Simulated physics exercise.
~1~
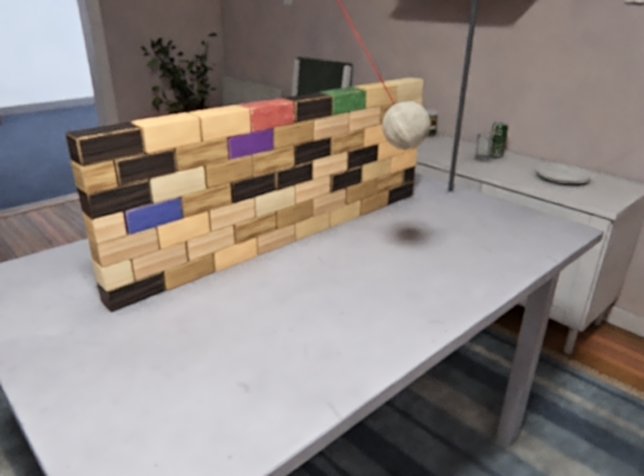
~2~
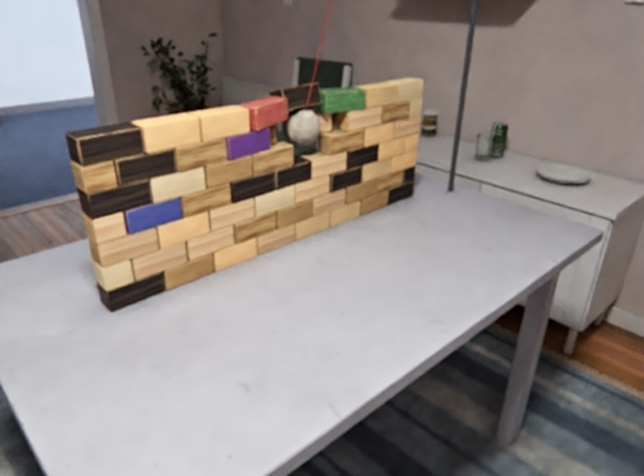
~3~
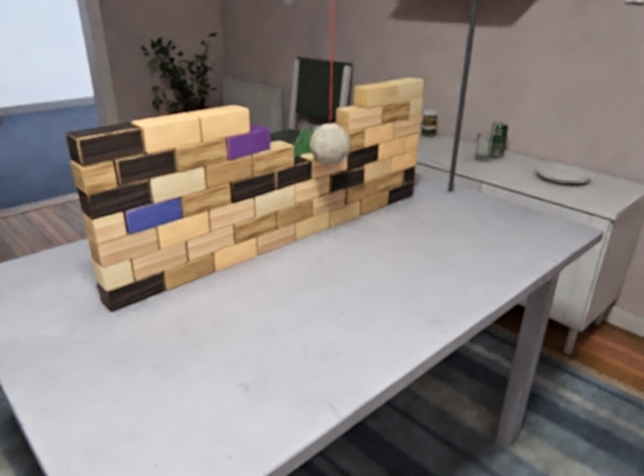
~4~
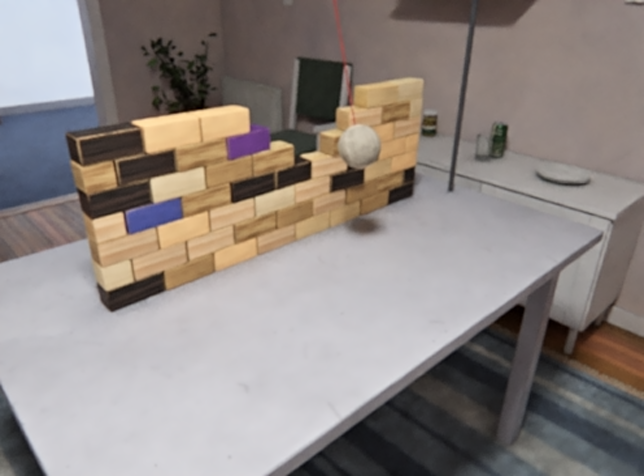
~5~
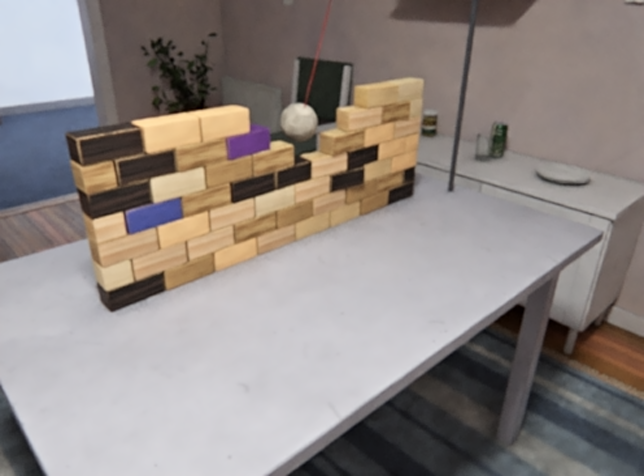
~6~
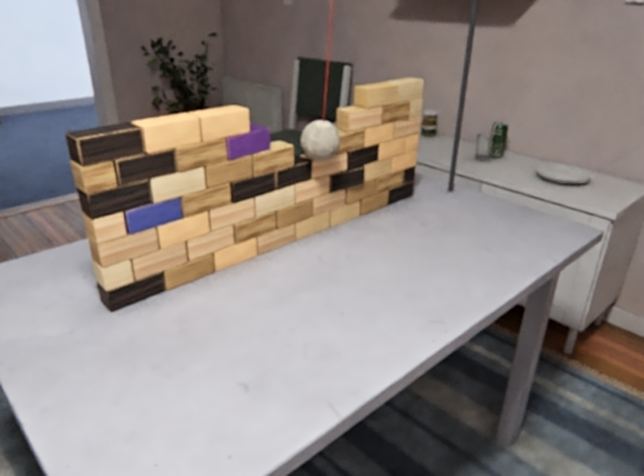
In a room with a plant and a low white cabinet, a wall of wooden blocks stands on a pale table, with a pale ball hanging on a red line near its right end. The ball swings leftward into the top of the wall, pushing through beside the red and green blocks. Both colored blocks leave the top row, the green one dropping behind the gap, and a notch is left open. The ball swings back right, then left again, and finally hangs near the gap, while the purple and blue blocks remain in the wall.
